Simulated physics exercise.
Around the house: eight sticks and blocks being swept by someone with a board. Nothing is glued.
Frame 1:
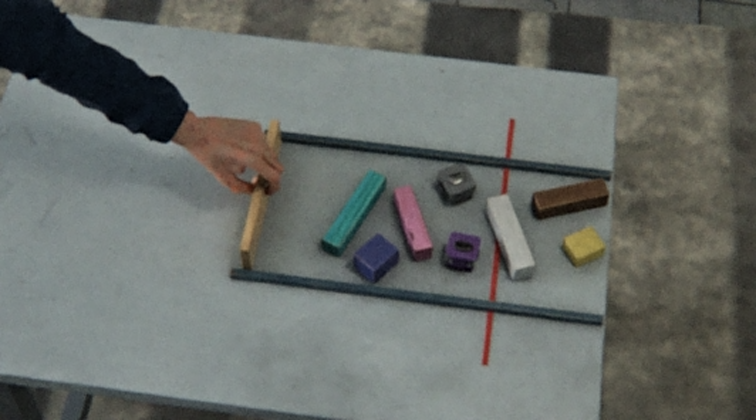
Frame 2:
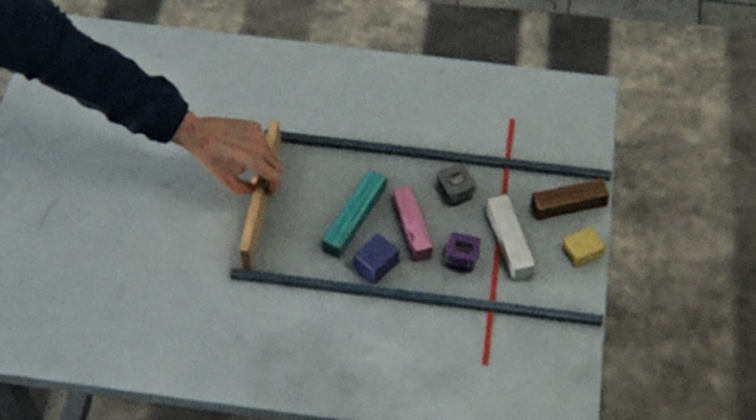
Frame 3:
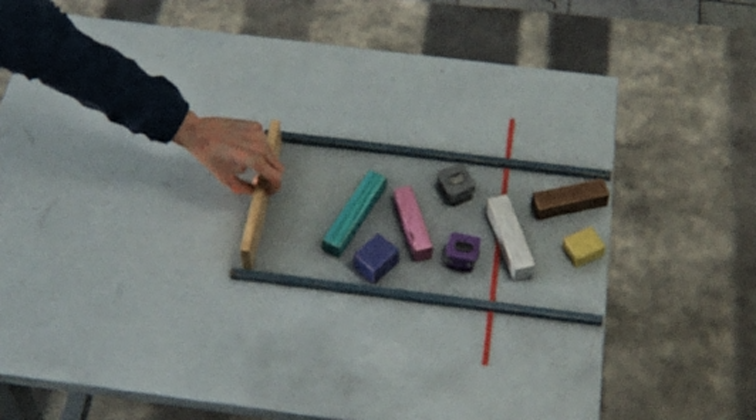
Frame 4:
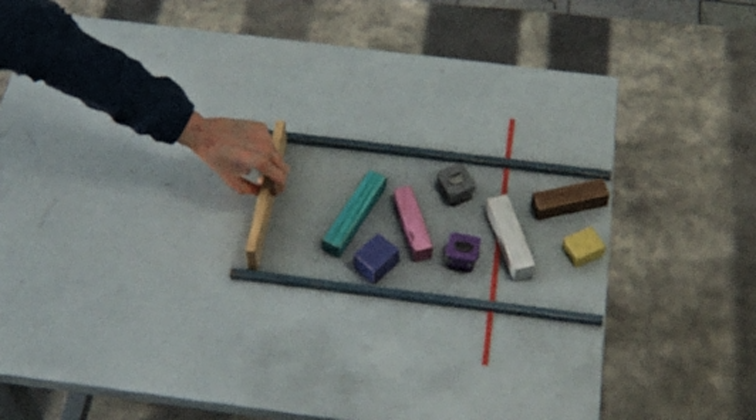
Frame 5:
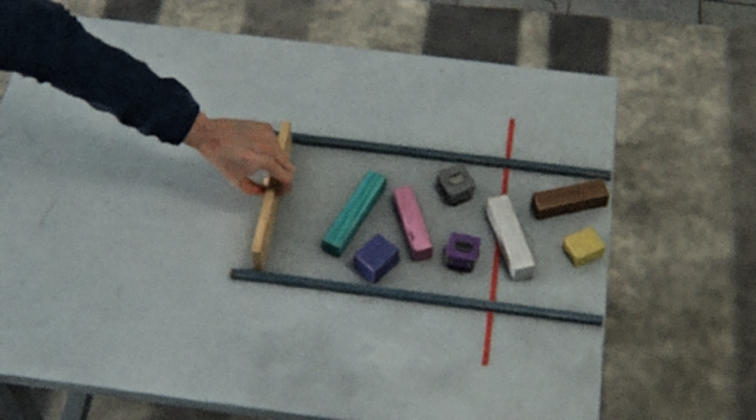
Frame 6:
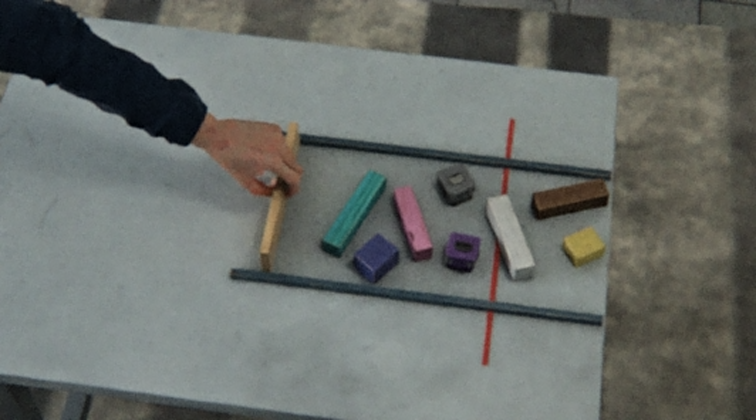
On a grey tabletop, a hand sliding a wooden board slightly right between two dark rails, scattered coloured sticks and blocks staying still.
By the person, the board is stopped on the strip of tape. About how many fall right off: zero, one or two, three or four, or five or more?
The pieces lost over the edge are nonexistent.
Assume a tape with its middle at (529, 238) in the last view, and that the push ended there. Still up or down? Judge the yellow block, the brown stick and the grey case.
One by one: The yellow block topples, the brown stick topples, the grey case holds its spot.
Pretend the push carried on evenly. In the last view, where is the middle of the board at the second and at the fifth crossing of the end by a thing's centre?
At (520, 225) for the second, at (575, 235) for the fifth.
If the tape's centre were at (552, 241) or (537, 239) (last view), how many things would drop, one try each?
The first try gives 3, the second gives 2.
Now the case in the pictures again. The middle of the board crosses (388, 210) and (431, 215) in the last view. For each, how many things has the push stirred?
By the first moment it's 3, by the second it's 6.
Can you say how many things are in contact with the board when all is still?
The count comes out at 2.
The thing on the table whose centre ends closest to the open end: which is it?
Going by centres, it is the yellow block.
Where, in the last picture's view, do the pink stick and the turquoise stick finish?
Roughly at (528, 237) and at (510, 229), in that order.
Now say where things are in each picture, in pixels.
In the first frame, yellow block (584, 247); brown stick (570, 199); white bar (510, 237); board (261, 194); tape (499, 235).
In the second frame, brown stick (570, 199); board (261, 194).
In the third frame, white bar (510, 237); blue block (376, 258).
In the fourth frame, yellow block (584, 247); turquoise stick (355, 213).
In the fifth frame, brown stick (570, 199); purple case (463, 253).
In the sixth frame, yellow block (584, 247); brown stick (570, 199); white bar (510, 237); board (281, 196); tape (499, 235).
A little later, none off yet; yellow block at rest near (584, 247); brown stick at rest near (570, 199); white bar at rest near (510, 237).
When it is over, the number that fall off is zero.
